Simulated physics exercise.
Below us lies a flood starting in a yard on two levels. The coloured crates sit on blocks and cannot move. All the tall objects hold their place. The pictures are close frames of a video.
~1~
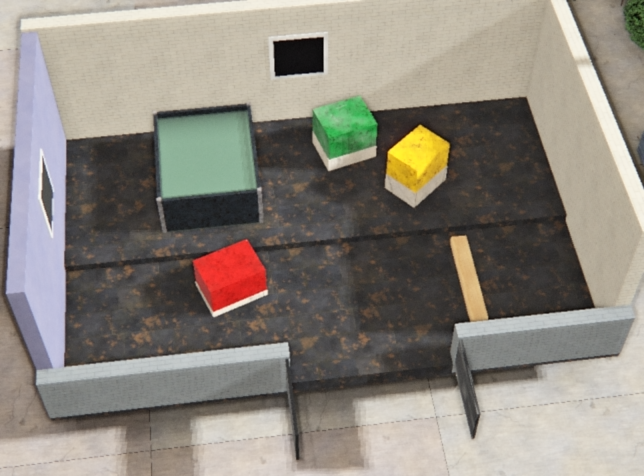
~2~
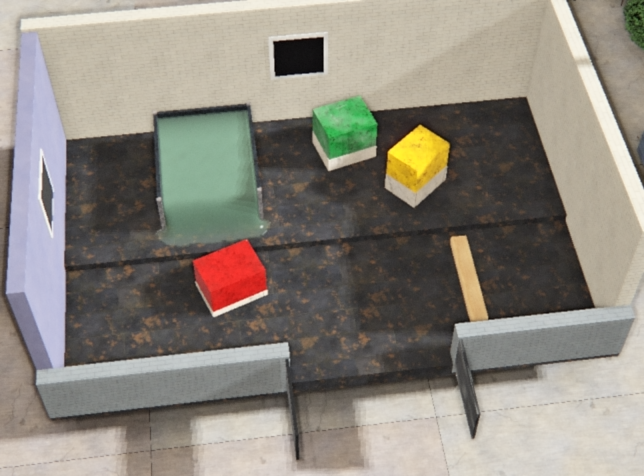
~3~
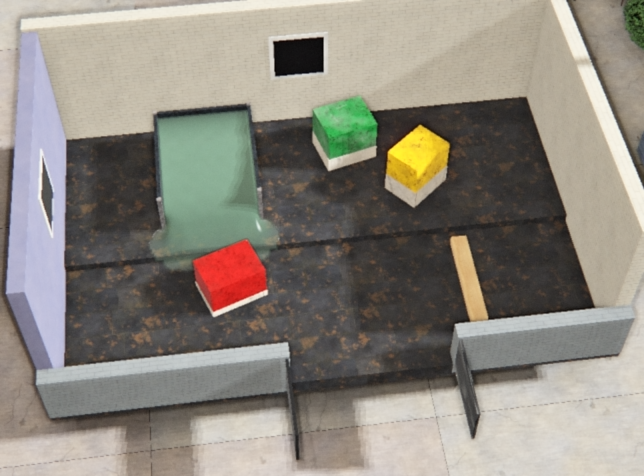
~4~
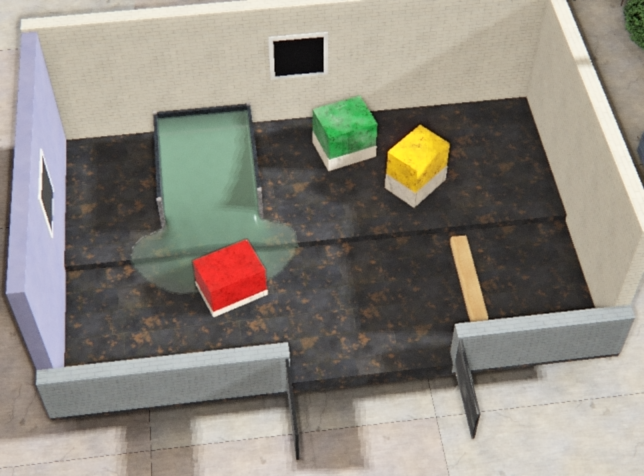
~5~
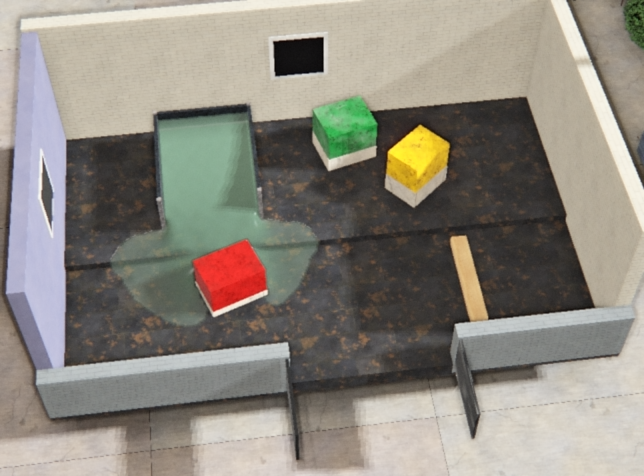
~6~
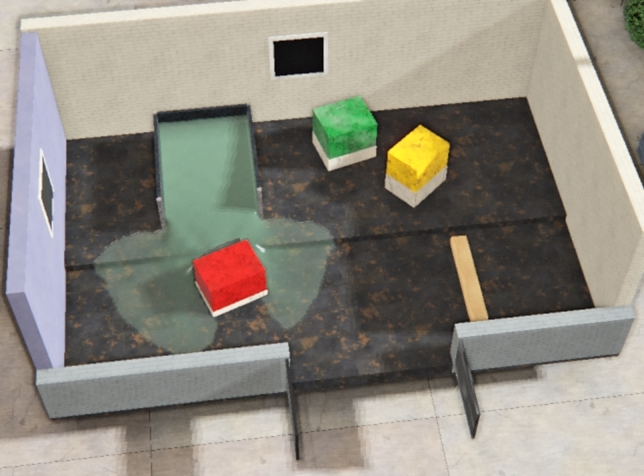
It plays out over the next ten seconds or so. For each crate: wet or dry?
The green crate keeps dry; the yellow crate keeps dry; the red crate is soaked.
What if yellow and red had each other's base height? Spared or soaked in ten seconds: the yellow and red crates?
In short: The yellow one is safe, the red one takes water.
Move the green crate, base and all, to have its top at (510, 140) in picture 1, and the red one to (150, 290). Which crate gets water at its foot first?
I say the red-painted one.
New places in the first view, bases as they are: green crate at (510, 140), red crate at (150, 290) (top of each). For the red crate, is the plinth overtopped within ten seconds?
My reading: Red crate is wetted.
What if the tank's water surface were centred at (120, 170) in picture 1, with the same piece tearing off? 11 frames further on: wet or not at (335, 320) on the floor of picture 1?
Answer: Covered.
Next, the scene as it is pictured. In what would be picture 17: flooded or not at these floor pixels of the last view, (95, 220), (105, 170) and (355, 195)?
In turn: Dry, no water, not flooded.
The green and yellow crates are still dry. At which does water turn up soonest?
The yellow-painted one.
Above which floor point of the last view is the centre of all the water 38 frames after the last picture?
Near (269, 300).
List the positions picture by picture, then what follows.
Still water in the open tank at (206, 154), in the first picture.
The front is at (161, 233), out from the gap at (212, 216), in the second picture.
The front is at (158, 254), out from the gap at (212, 217), in the third picture.
The front is at (288, 258), out from the gap at (212, 218), in the fourth picture.
The front is at (173, 319), out from the gap at (212, 218), in the fifth picture.
The front is at (183, 350), out from the gap at (212, 218), in the sixth picture.
A moment on, water covers 25 % of the floor; the green crate not reached, the yellow crate not reached, the red crate water round its plinth.
Next, water covers 40 % of the floor; the green crate not reached, the yellow crate not reached, the red crate water round its plinth.
Then, water covers 45 % of the floor; the green crate not reached, the yellow crate not reached, the red crate water round its plinth.
Later, water covers 50 % of the floor; the green crate not reached, the yellow crate not reached, the red crate water round its plinth.
In the end, water covers 50 % of the floor; the green crate stayed above the water, the yellow crate stayed above the water, the red crate was topped.
